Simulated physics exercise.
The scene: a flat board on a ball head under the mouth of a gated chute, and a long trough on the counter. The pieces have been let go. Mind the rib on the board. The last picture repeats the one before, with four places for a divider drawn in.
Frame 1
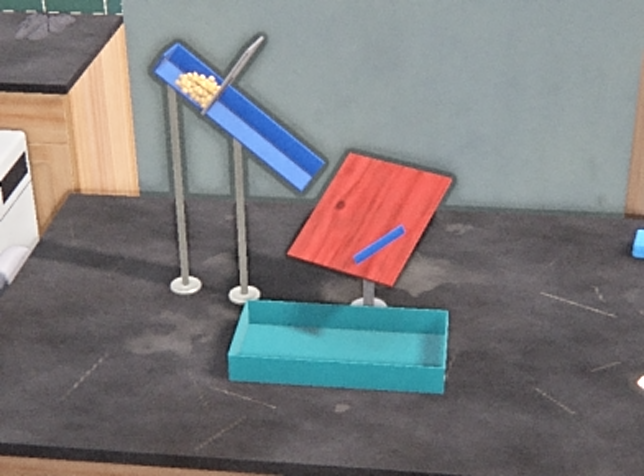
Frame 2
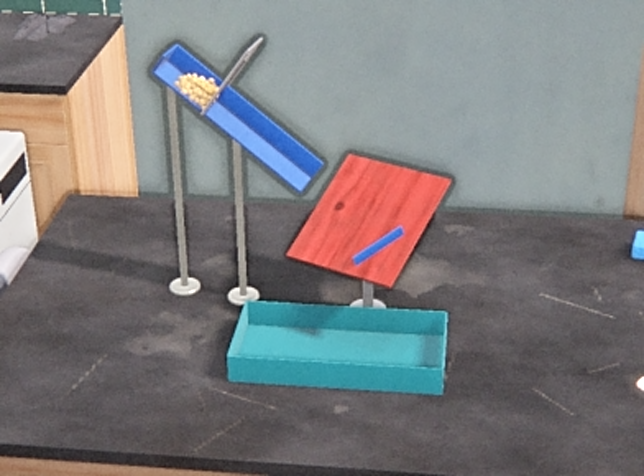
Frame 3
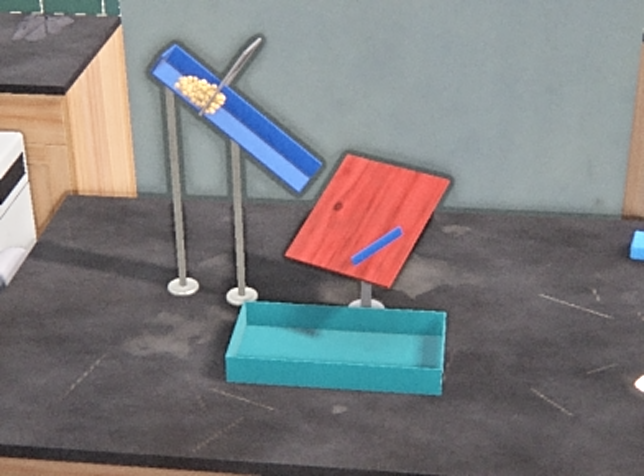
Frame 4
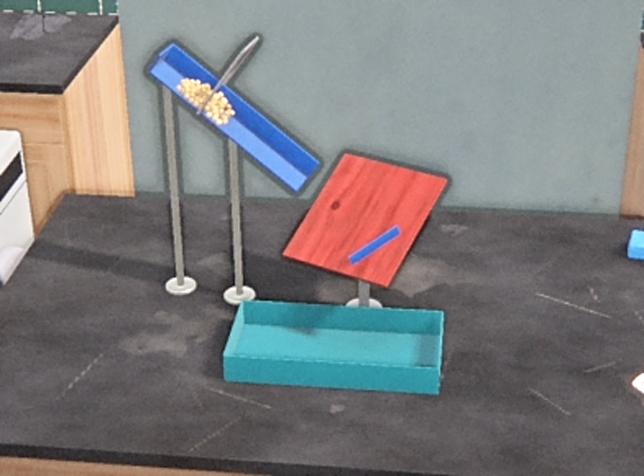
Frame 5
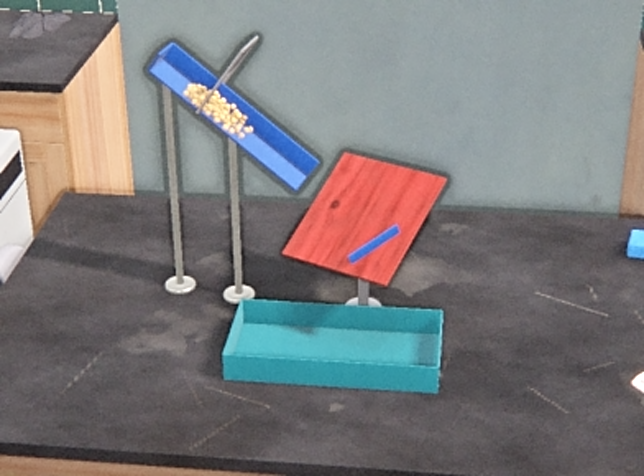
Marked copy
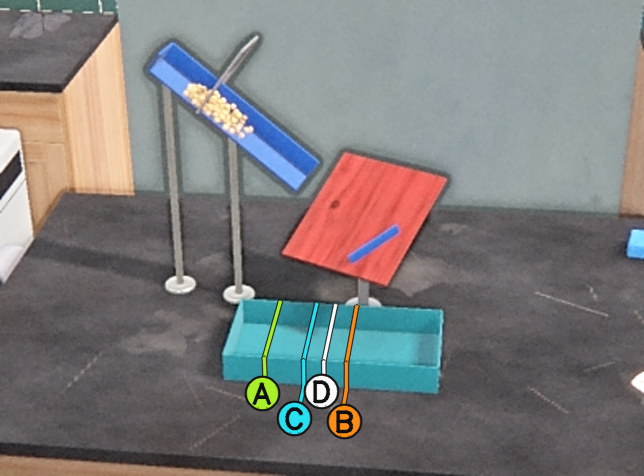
A blue chute on two grey stands rises at the left of a dark, scratched counter, seen from slightly above, with a pale green-grey wall behind. Right of it a red board with a blue rib tilts over an empty teal trough. Pale chickpeas bunched near the chute's top begin sliding past the grey gate, spreading down the slope, while the view drifts very slightly.
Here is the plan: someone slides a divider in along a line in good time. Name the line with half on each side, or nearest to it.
Take C.
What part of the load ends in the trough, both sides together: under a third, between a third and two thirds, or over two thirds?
About that: Over two thirds.
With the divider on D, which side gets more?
The left side.
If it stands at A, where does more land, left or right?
Right.
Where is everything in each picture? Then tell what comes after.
Load behind the gate at (199, 88), dried chickpeas; lip of the chute at (307, 185), sloping fairly steeply, in the first picture.
Middle of the board at (369, 217), tilted gently; middle of its low edge at (337, 270); of its high edge at (399, 166), in the second picture.
Front corners of the trough at (226, 356) and (441, 370), empty; front of the load at (221, 103), in the third picture.
Middle of the load at (205, 97); its front at (224, 122), about a quarter of the way to the lip; rib from (397, 226) to (349, 258), in the fourth picture.
Middle of the load at (215, 105); its front at (250, 130), about a third of the way to the lip, in the fifth picture.
On the marked copy, line A crosses the front rim at (264, 357); line B crosses the front rim at (346, 362); line C crosses the front rim at (303, 359); line D crosses the front rim at (323, 361).
For line A, of what is caught, a stray few on the left of the divider, nearly all on the right.
For line B, of what is caught, nearly all on the left of the divider, a small part on the right.
For line C, of what is caught, about half on the left of the divider, about half on the right.
For line D, of what is caught, most on the left of the divider, a small part on the right.
